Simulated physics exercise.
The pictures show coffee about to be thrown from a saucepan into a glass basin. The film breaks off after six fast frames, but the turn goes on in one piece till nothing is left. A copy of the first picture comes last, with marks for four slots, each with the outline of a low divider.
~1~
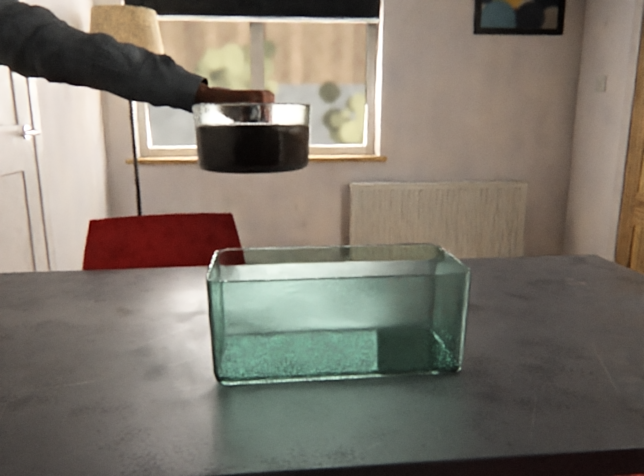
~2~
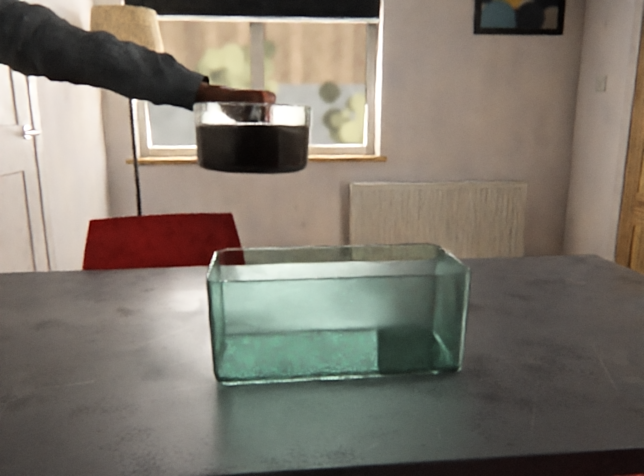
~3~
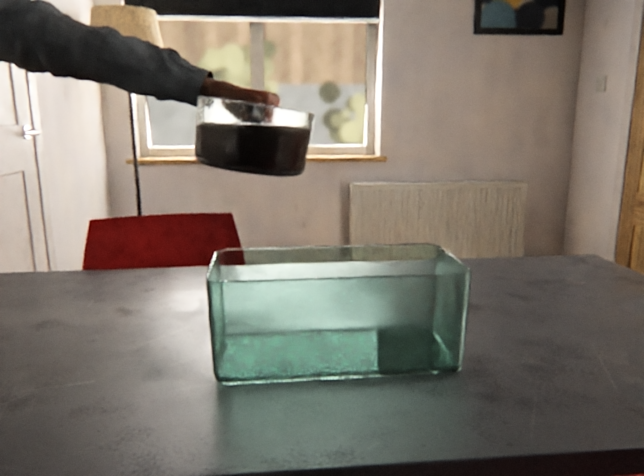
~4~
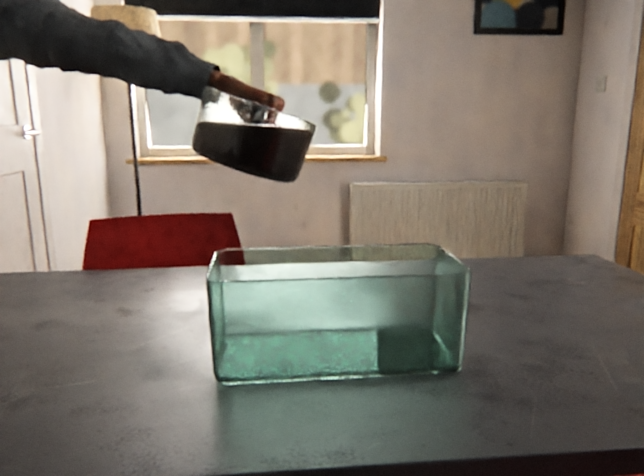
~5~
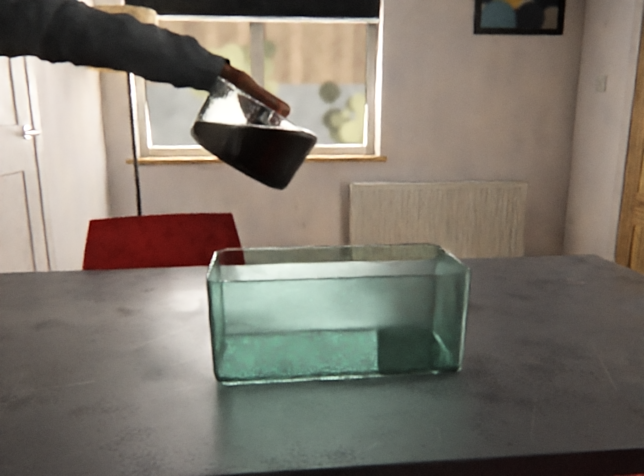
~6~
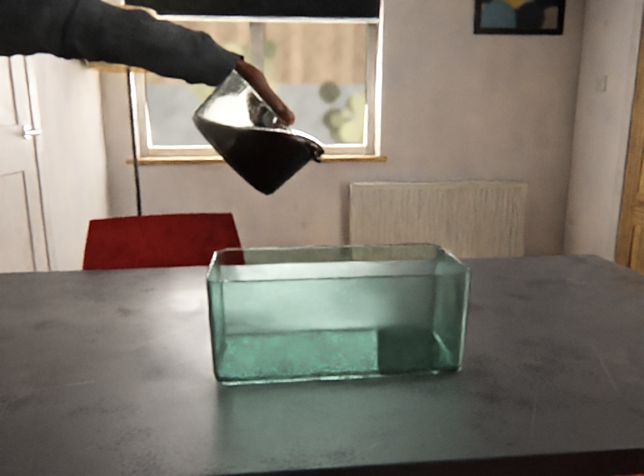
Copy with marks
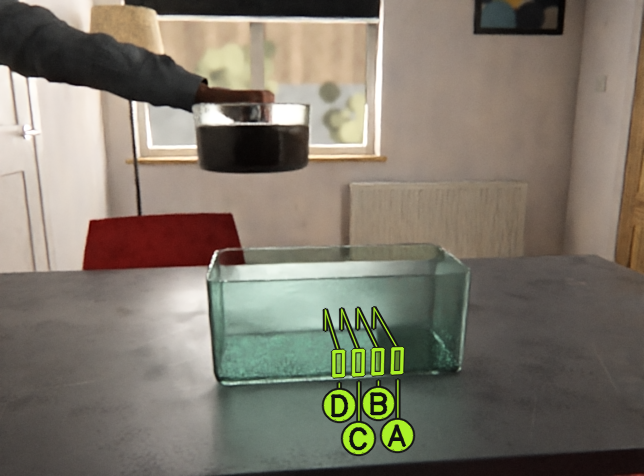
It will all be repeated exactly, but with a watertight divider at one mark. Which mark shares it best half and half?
I would pick position C.
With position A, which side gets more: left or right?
The left side.
On the marked copy, A at (397, 379); B at (378, 381); C at (358, 382); D at (339, 383).
Choosing A, about 82 % ends left of the wall and 13 % right of it; 4 % is lost outside.
Choosing B, about 70 % ends left of the wall and 25 % right of it; 5 % is lost outside.
Choosing C, about 50 % ends left of the wall and 48 % right of it.
Choosing D, about 39 % ends left of the wall and 59 % right of it.
